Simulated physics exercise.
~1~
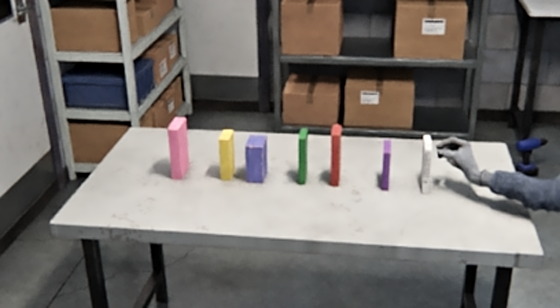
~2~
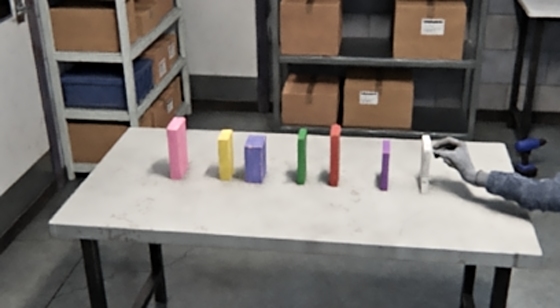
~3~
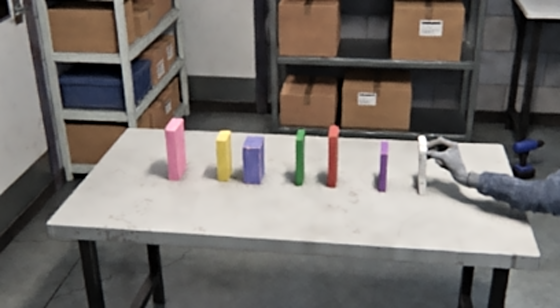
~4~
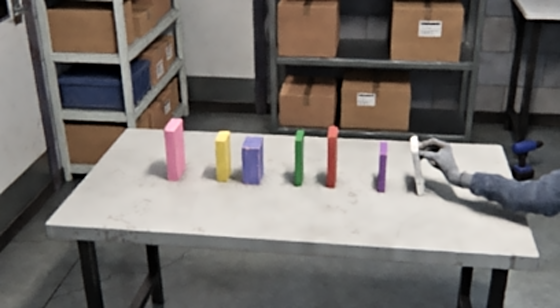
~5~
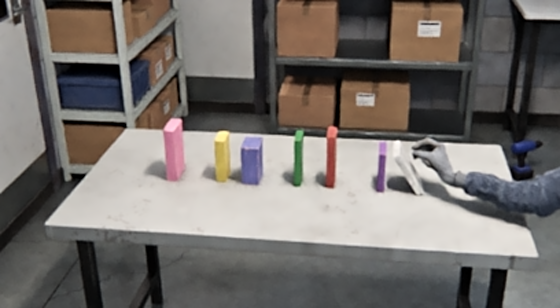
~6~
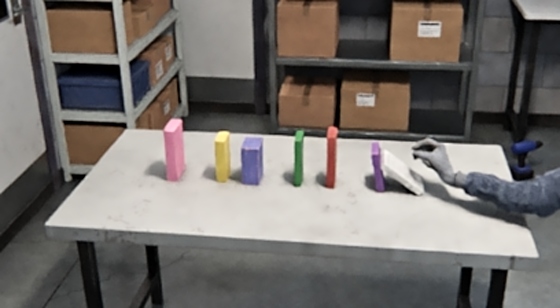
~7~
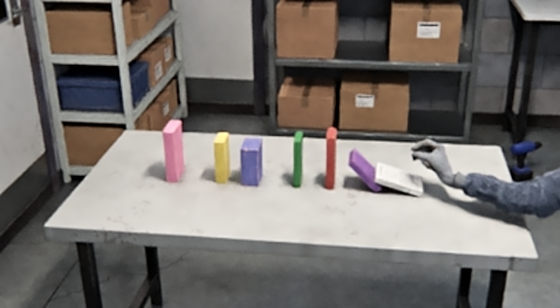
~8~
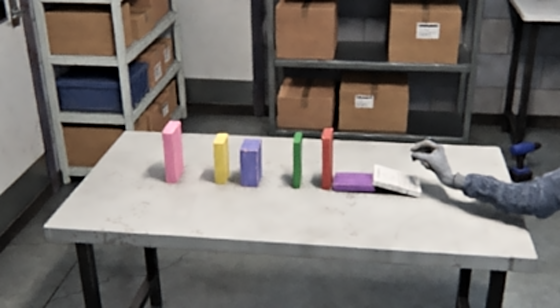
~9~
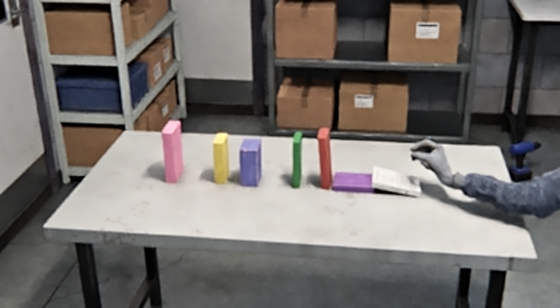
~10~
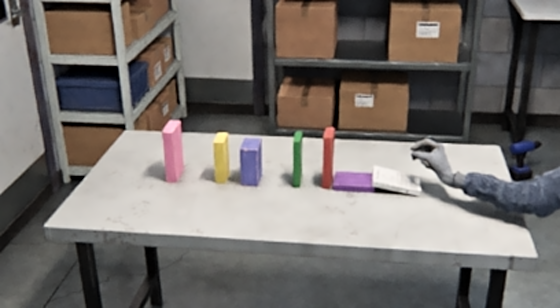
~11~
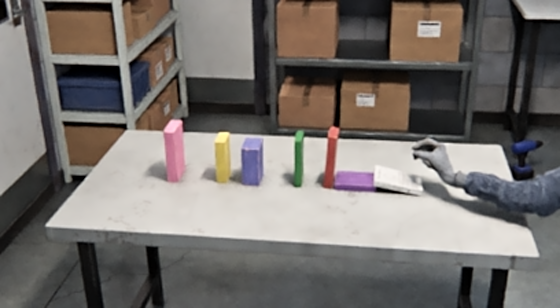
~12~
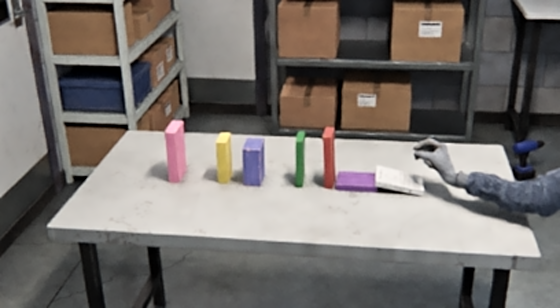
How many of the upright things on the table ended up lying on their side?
Two of them ended up on their side, the white packet and the purple block. The other pieces were still standing.
